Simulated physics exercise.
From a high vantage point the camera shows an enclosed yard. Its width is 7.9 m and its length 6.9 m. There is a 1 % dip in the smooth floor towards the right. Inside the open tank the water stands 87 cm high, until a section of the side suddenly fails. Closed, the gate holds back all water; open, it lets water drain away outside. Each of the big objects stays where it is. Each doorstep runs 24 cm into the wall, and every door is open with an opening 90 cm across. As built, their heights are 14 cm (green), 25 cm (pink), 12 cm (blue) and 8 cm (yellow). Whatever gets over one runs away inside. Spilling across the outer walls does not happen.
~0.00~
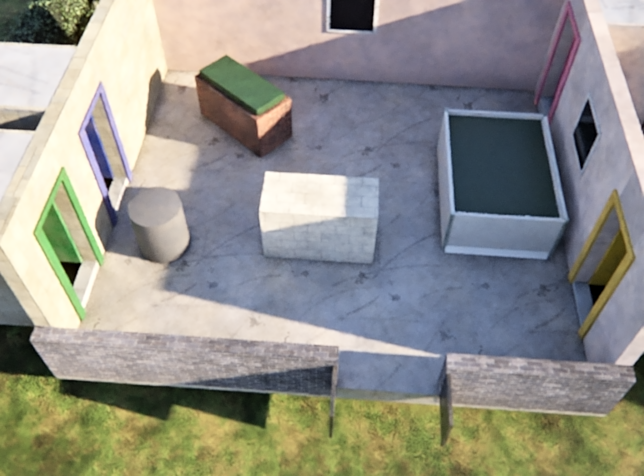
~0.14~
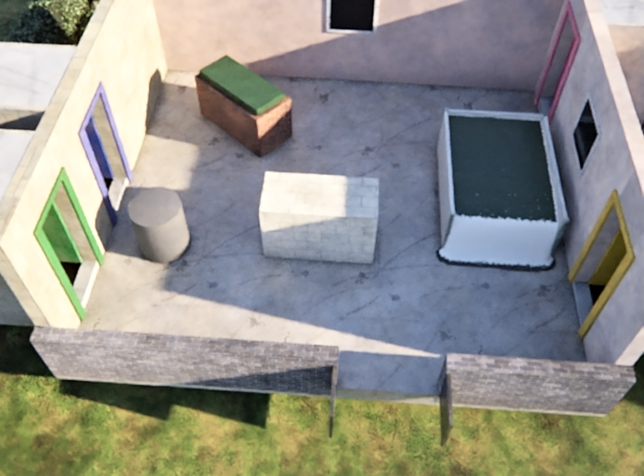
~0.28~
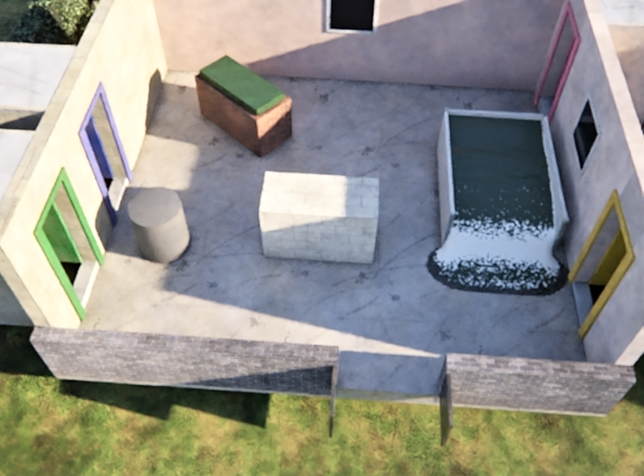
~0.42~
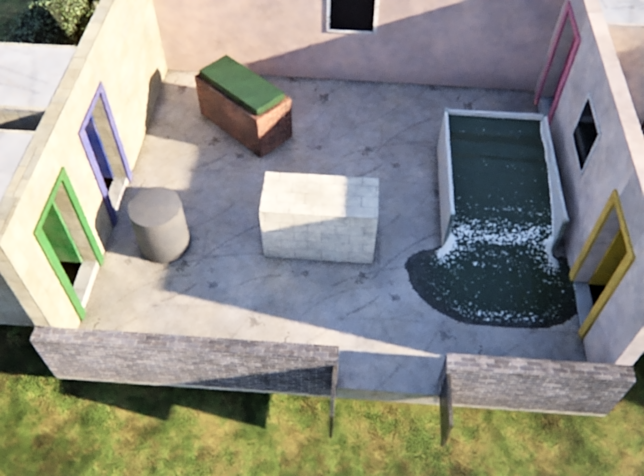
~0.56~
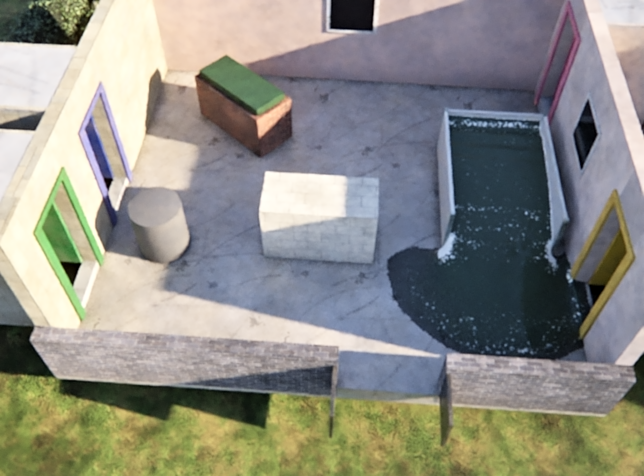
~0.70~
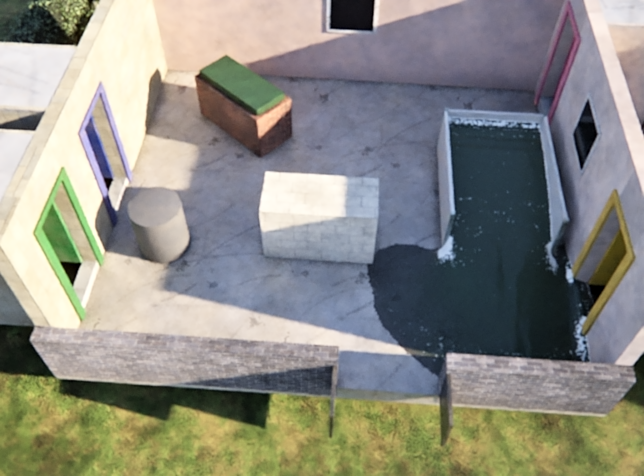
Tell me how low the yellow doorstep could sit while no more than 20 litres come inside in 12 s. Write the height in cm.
At least 33 cm or so.
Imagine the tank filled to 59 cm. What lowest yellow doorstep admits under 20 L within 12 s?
Minimum height: Approx. 21 cm.
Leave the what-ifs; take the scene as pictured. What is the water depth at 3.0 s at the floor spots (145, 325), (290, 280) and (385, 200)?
Approx. 0 / 0 / 0 cm.
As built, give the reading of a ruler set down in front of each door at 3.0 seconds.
Lab note, depth in cm: Green 0; pink 0; blue 0; yellow 30.
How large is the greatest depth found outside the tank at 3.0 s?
About 35 cm.
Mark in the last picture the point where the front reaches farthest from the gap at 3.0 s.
Roughly at (140, 358) in the last view.
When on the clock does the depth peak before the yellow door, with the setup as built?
About 2.6 seconds.
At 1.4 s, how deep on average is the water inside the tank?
Average depth: Approx. 46 cm.
After 1.4 s water covers 20 % of the floor, deepest (62 cm) near (571, 389); 21 cm at the yellow door, 37 litres in over its 8 cm doorstep.
After 3.0 s water covers 25 % of the floor, deepest (35 cm) near (583, 390); 30 cm at the yellow door, 240 litres in over its 8 cm doorstep.
After 12.0 s water covers 95 % of the floor, deepest (10 cm) near (435, 327); 8 cm at the yellow door, 494 litres in over its 8 cm doorstep.
At the yellow door as built, the water arrived by 0.5 s and peaked near 34 cm at 2.6 s.
Run again over the same 12 s with other heights there, 51 litres in over 27 cm, 9 litres over 36.5 cm. The limit of 20 litres is kept from about 33 cm up.
